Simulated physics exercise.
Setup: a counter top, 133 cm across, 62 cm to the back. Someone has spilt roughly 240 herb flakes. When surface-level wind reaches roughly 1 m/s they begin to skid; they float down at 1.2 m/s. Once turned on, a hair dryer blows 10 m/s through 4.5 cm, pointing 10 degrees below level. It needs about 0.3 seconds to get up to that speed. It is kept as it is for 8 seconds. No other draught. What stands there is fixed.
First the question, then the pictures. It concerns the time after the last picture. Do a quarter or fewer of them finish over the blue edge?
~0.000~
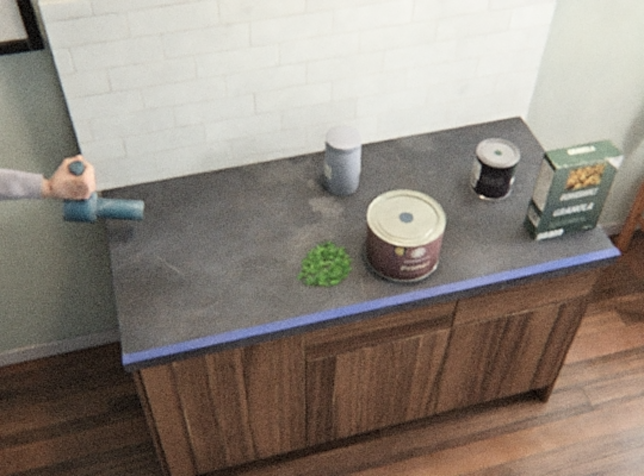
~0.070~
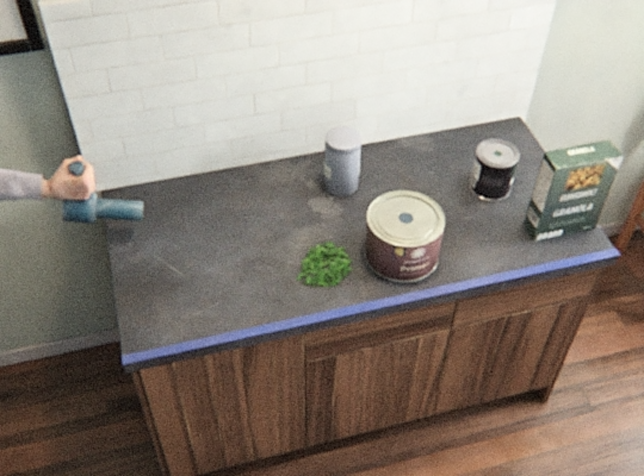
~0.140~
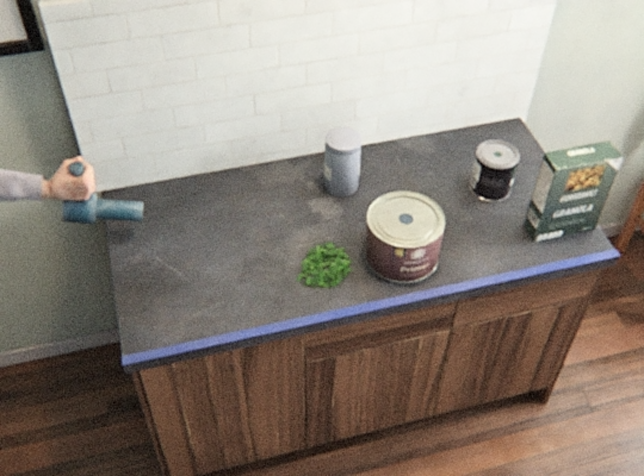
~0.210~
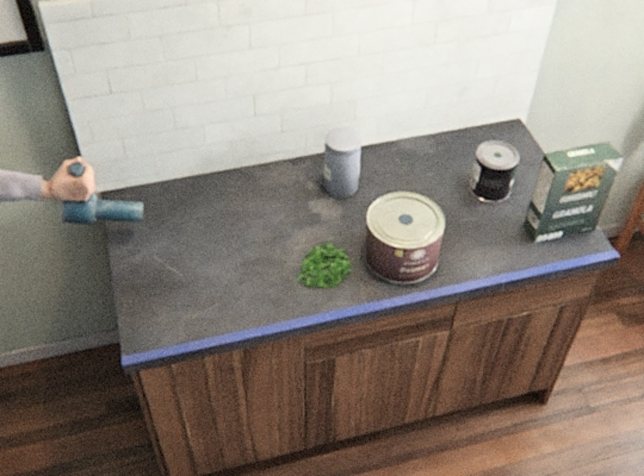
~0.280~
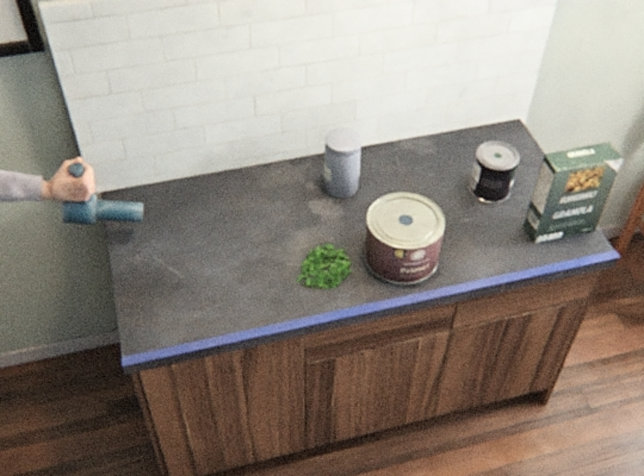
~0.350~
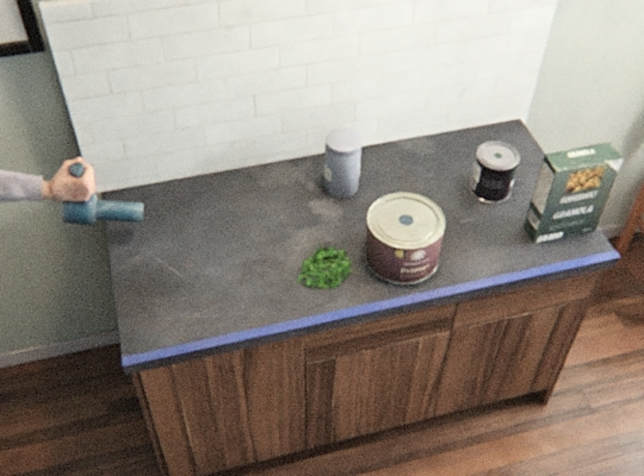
No, more than a quarter do.
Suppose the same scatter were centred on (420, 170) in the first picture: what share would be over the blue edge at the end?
0 per cent.
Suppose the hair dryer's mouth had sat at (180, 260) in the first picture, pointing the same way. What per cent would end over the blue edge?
Some 40 %.
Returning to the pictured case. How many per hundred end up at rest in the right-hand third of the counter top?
Something close to 0 % ends up there.
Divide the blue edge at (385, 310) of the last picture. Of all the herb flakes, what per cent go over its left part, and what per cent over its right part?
Roughly 70 % cross the left stretch, and around 25 % the right stretch.
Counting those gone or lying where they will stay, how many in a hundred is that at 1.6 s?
About 80 per cent.
After 1.6 s, 15 % are on the move or not yet settled, 88 % are over the blue edge.
After 2.6 s, 11 % are on the move or not yet settled, 88 % are over the blue edge.
After 4.4 s, 8 % are on the move or not yet settled, 90 % are over the blue edge.
After 8.0 s, at the end, 92 % are over the blue edge.
